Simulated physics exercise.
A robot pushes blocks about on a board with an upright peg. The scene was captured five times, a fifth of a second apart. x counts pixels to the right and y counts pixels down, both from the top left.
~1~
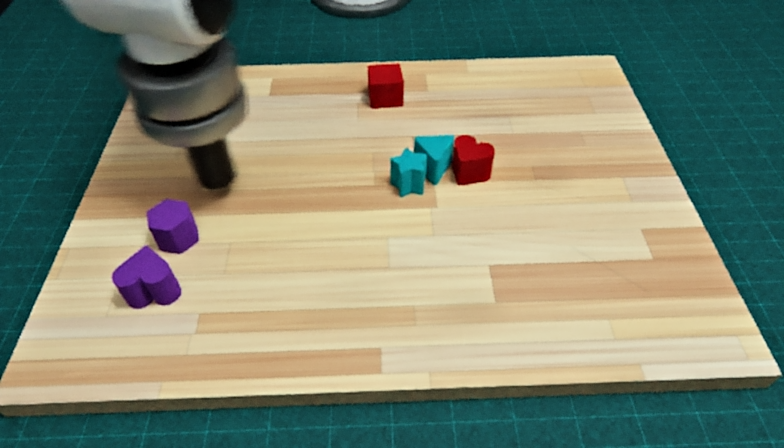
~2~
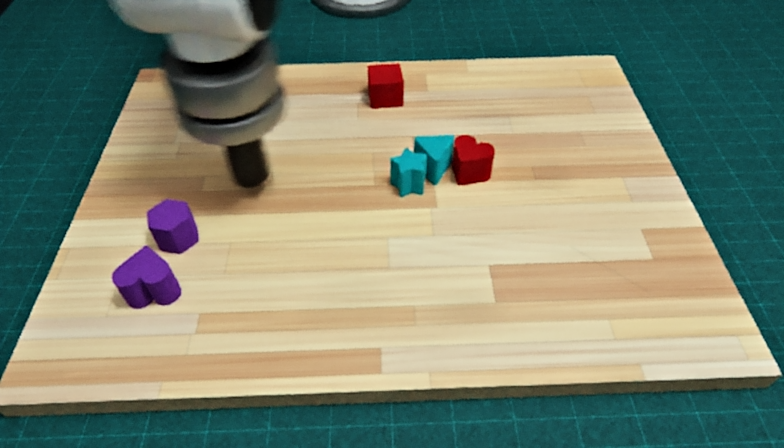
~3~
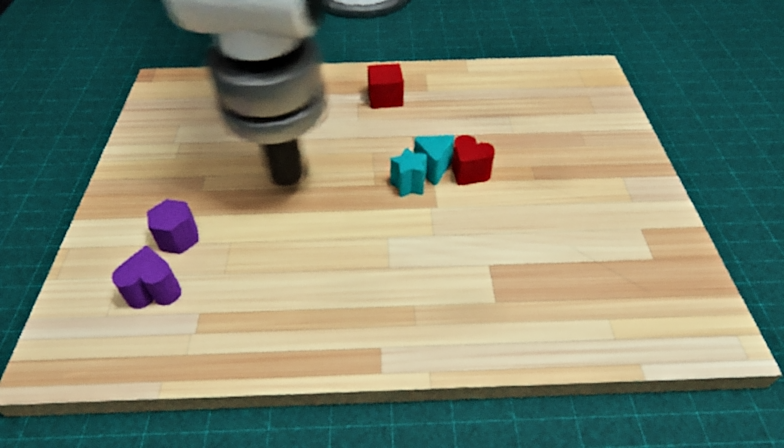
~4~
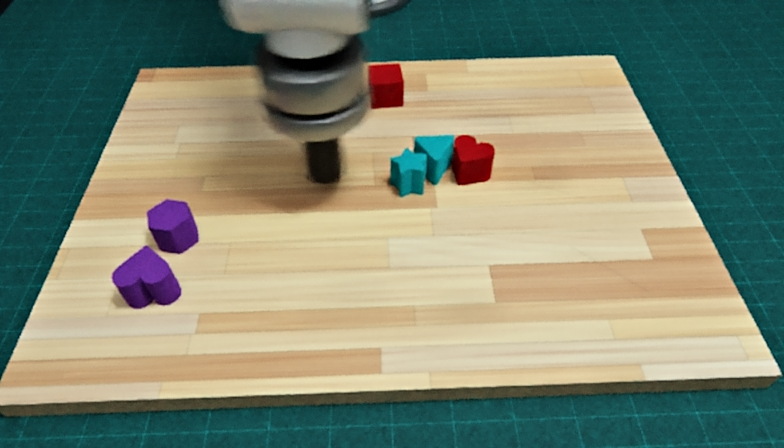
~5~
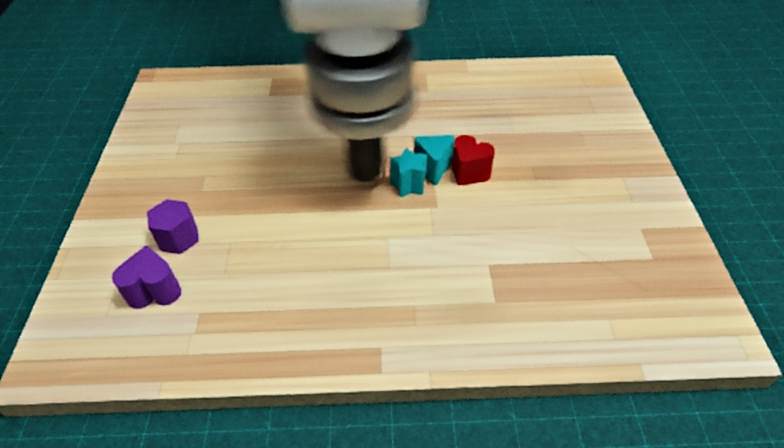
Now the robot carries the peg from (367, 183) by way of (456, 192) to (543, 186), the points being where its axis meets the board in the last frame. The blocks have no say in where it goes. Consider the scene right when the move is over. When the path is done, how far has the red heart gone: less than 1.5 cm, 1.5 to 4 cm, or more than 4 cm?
Final distance: 1.5 to 4 cm.
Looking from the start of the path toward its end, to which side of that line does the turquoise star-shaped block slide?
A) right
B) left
Answer: A.
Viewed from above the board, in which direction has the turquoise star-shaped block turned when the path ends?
Verdict: Clockwise.
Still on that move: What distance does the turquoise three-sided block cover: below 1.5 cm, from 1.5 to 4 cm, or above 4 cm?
The answer is under 1.5 cm.
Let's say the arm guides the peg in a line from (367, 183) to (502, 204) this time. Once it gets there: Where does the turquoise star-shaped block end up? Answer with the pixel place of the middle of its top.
Around pixel (541, 182).
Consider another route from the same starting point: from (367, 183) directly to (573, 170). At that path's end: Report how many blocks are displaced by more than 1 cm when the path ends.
Count: Three or more.
The first path, step by step. One third of the way, peg at (427, 177); turquoise star-shaped block at (460, 172), turned 25° anticlockwise; turquoise three-sided block at (443, 143), turned 30° anticlockwise; red heart at (478, 147), turned 15° anticlockwise.
Two thirds of the way, peg at (488, 182); turquoise star-shaped block at (521, 183); turquoise three-sided block at (446, 143), turned 45° anticlockwise; red heart at (492, 145), turned 70° anticlockwise.
At the end, peg at (547, 173); turquoise star-shaped block at (546, 187), turned 40° clockwise; turquoise three-sided block at (446, 143), turned 45° anticlockwise; red heart at (496, 143), turned 90° anticlockwise.
